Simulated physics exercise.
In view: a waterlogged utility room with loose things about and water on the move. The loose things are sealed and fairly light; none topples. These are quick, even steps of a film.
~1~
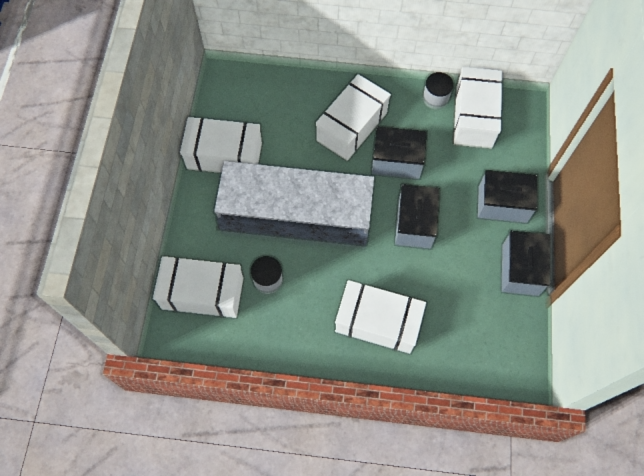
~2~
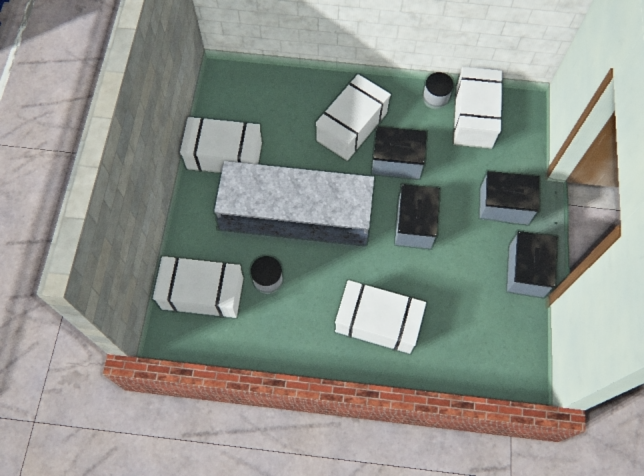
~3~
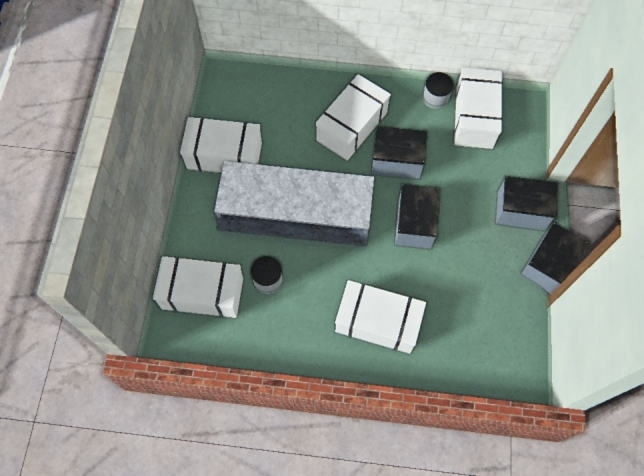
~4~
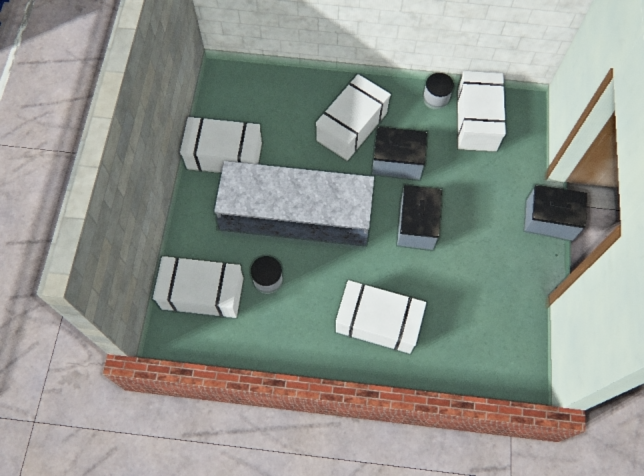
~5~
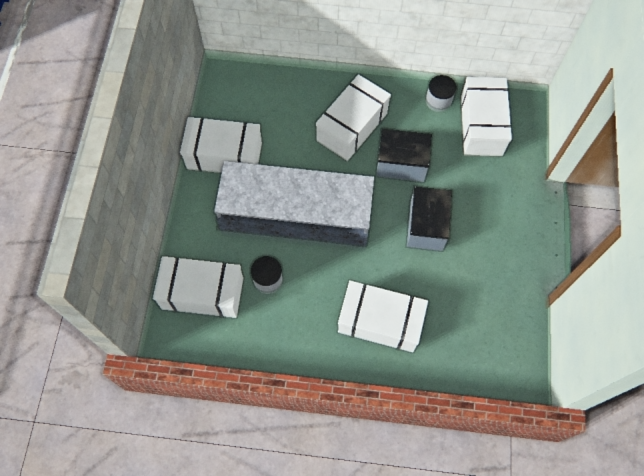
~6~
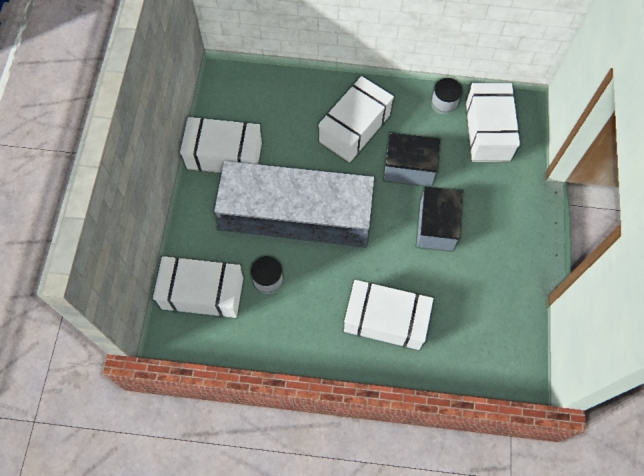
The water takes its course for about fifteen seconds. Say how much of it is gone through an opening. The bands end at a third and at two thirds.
Share: At least two thirds.
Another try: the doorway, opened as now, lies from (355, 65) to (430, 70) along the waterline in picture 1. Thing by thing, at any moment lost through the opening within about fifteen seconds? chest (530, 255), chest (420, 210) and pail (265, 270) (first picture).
As listed: No, washed out, still in.
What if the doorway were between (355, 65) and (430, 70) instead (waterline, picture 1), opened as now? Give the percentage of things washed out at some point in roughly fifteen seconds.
About 50 per cent.
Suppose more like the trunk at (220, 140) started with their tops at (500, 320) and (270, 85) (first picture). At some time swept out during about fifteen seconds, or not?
As listed: Yes, still in.
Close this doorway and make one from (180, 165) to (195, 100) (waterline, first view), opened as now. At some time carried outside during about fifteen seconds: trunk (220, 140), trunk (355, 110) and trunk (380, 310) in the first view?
One after the other: Out, out, kept in.
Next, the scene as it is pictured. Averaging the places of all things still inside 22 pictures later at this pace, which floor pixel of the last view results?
Around (358, 236).
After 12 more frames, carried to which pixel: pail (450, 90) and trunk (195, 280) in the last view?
Near (513, 124) and (231, 289).
A moment on, 2 of 11 are out; 9 afloat.
Next, 4 of 11 are out; 7 afloat.
Later, 7 of 11 are out; 4 afloat.
In the end, 8 of 11 are out; 3 afloat.
